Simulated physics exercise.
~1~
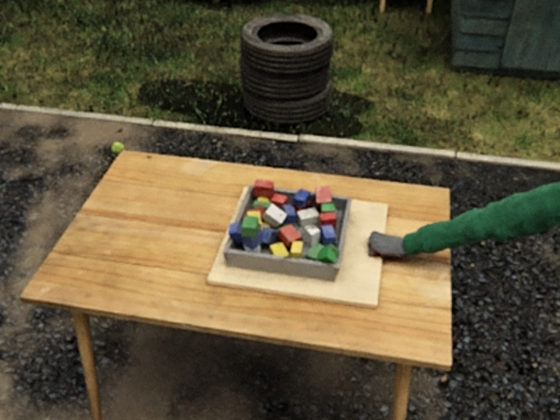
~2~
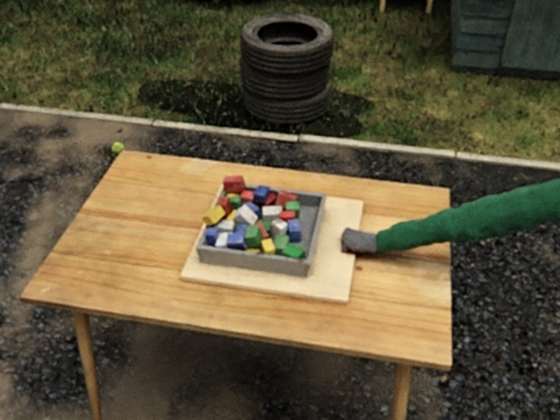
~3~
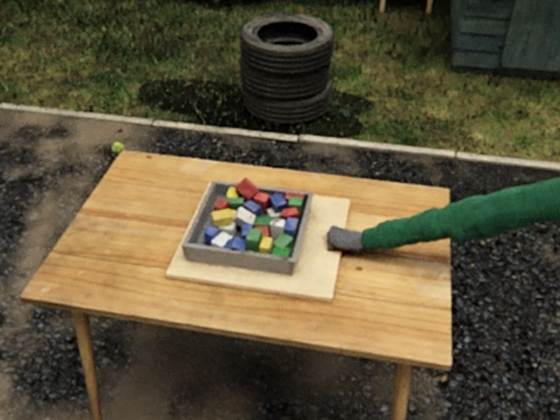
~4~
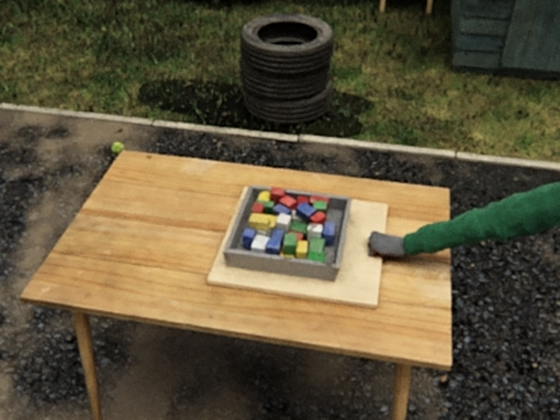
A green arm slid a board with a grey basket of colourful toy bricks left across a wooden table, then moved it back right to where it began, the bricks shifting about but all still inside the basket at the end.
